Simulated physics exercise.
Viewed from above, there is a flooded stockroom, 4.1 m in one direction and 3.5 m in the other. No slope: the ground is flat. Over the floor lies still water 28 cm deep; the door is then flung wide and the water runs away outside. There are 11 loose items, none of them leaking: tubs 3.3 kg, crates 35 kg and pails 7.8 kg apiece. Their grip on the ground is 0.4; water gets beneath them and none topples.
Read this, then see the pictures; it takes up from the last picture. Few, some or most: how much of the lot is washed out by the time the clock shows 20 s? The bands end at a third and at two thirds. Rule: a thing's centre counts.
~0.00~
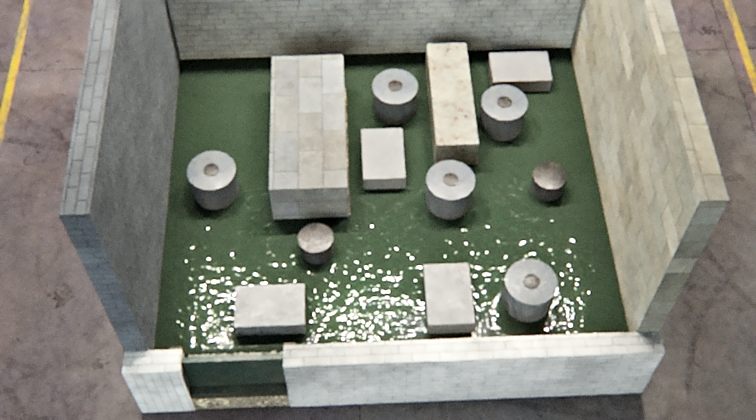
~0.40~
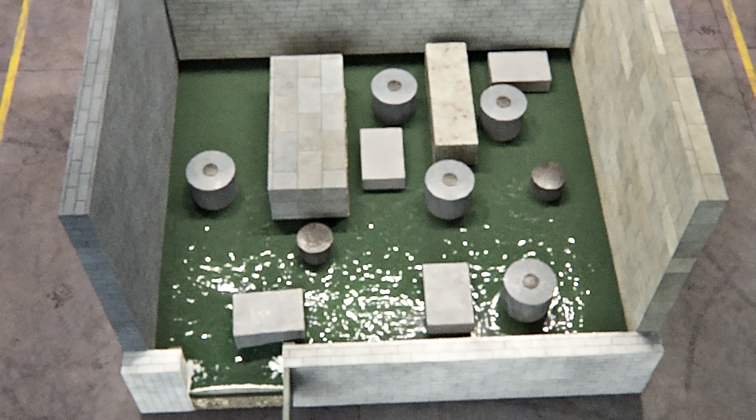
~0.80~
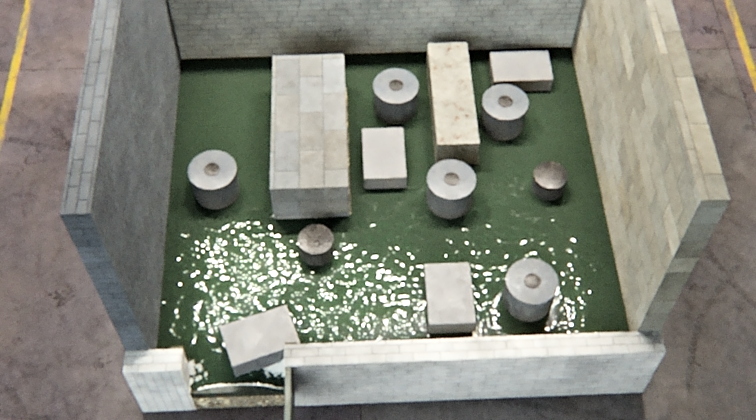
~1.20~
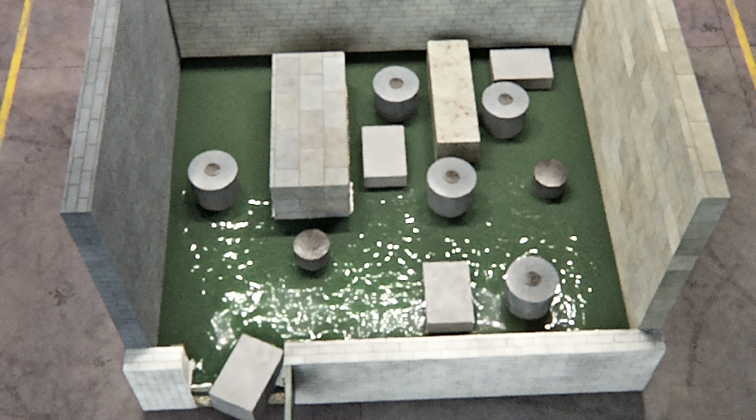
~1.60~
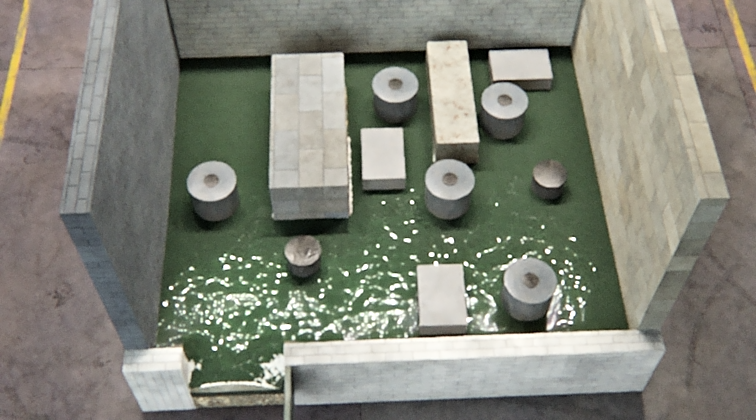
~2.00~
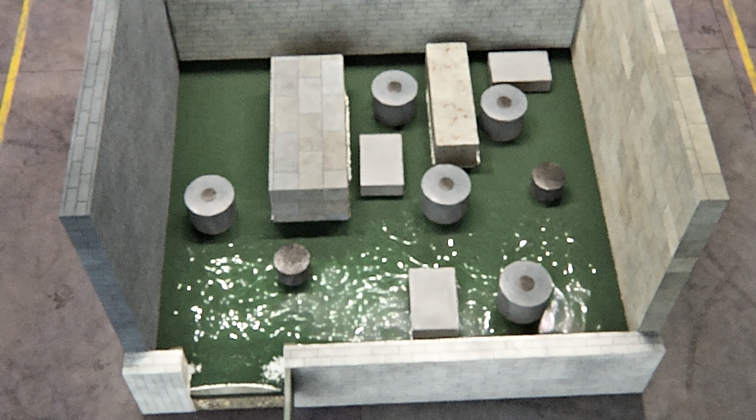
That comes to between one and two thirds.
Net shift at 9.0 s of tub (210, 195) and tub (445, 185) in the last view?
Respectively 200 cm and 100 cm.
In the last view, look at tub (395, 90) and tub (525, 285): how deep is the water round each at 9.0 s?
I'd estimate 18 cm for the first and 20 cm for the second.
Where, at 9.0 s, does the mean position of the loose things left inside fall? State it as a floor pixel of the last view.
That lands at roughly (423, 245).
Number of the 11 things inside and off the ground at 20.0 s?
Then: 3.
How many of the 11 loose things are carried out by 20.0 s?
Count: 7.
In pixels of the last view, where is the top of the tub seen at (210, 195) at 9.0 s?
(212, 366).
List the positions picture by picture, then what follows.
In the first frame, a pail at (316, 238) floats; a tub at (211, 170), afloat; about 3390 L in view; 0 of 11 have shifted.
In the second frame, a pail at (315, 238) floats; a tub at (210, 170), afloat; about 3360 L in view; 0 of 11 have shifted.
In the third frame, a pail at (316, 239) floats; a tub at (212, 170) floats; about 3310 L in view; 1 of 11 have shifted.
In the fourth frame, a pail at (312, 244) floats, 9 cm from its start; a tub at (213, 170), afloat; 28 cm deep round most things; 2 of 11 have shifted.
In the fifth frame, a pail at (303, 251) floats, 17 cm from its start; a tub at (212, 181) floats, 11 cm from its start; about 3230 L in view; 4 of 11 have shifted.
In the sixth frame, a pail at (292, 259) floats, 28 cm from its start; a tub at (209, 195) floats, 24 cm from its start; 26 cm deep round most things; 6 of 11 have shifted.
After 4.0 s 1 of 11 are out; 10 afloat.
After 9.0 s 3 of 11 are out; 8 afloat.
After 16.0 s 6 of 11 are out; 4 afloat.
After 20.0 s 7 of 11 are out; 3 afloat.
